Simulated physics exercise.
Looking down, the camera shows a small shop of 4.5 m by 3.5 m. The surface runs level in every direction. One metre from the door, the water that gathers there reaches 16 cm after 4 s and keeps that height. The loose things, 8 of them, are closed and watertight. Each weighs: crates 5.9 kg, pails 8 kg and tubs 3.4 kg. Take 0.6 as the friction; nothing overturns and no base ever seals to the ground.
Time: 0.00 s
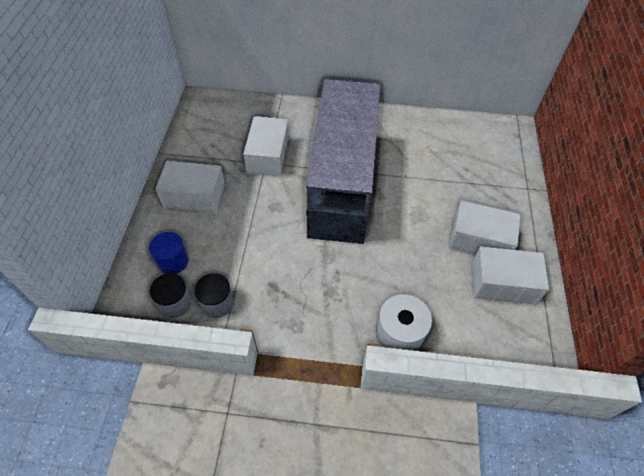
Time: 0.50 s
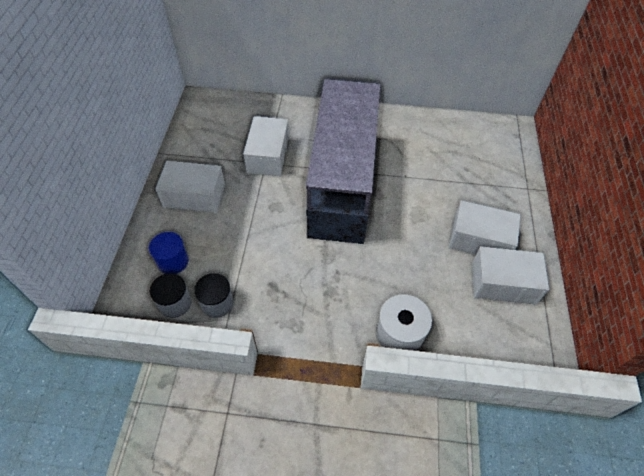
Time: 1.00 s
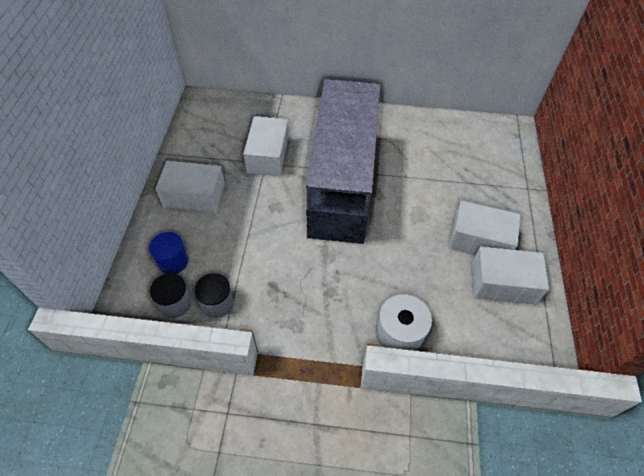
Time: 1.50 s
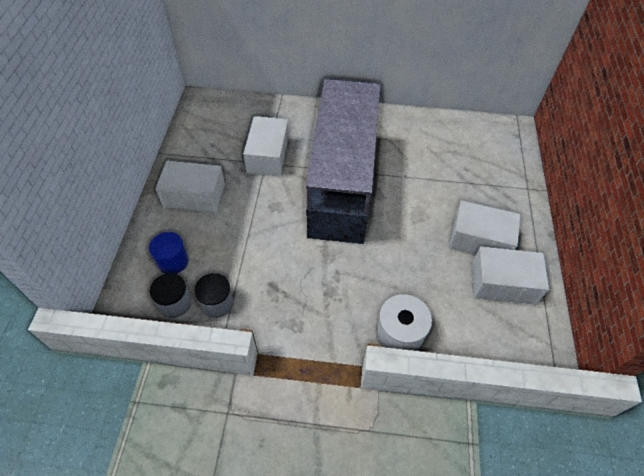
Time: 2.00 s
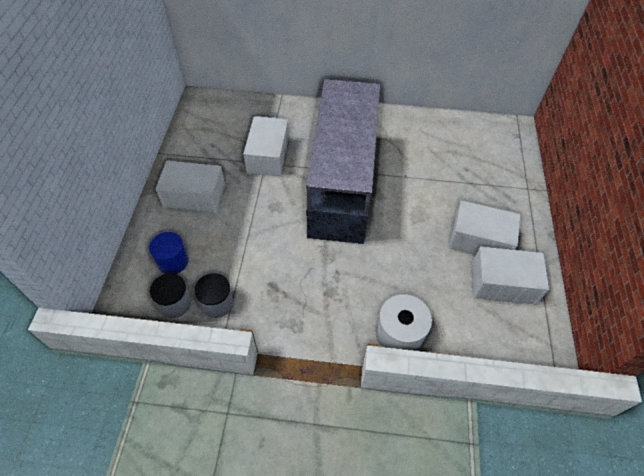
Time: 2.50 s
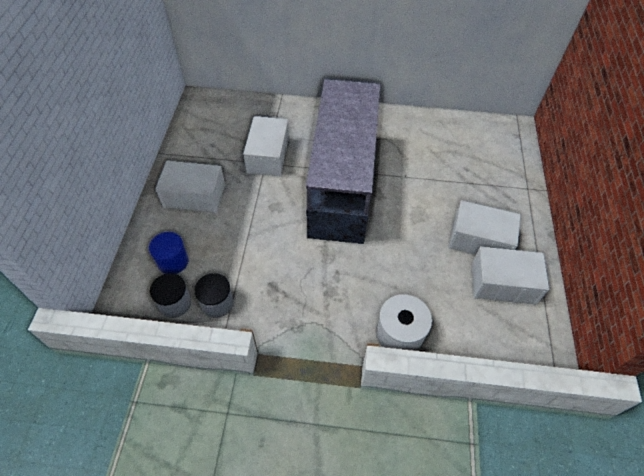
Water spreading over the paving outside a walled yard, then just edging through the doorway as tubs and blocks stay still.
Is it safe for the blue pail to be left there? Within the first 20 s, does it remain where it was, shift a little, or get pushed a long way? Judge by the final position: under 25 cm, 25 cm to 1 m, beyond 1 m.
It remains where it was.
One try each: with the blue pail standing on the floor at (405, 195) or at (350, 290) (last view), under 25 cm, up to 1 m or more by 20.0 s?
First try it hardly moves at all, second try it drifts well away.
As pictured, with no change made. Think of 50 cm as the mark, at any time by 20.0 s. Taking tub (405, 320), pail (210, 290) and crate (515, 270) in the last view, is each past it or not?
Result, in order: Higher / lower / higher.
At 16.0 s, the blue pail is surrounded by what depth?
Roughly 5 cm deep.
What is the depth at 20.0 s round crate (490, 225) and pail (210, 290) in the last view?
Depth approx. 11 cm / 8 cm.
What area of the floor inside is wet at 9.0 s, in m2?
Somewhere around 14 m2, roughly.
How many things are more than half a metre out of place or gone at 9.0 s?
By my reckoning, 2.
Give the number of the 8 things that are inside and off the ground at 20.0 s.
The number is 5.
After 4.0 s the blue pail is near (166, 246), 0.0 m from its start, aground; 0 afloat.
After 9.0 s the blue pail is near (166, 246), 0.0 m from its start, aground; 4 afloat.
After 16.0 s the blue pail is near (166, 246), 0.0 m from its start, aground; 5 afloat.
After 20.0 s the blue pail is near (166, 246), 0.0 m from its start, aground; 5 afloat.
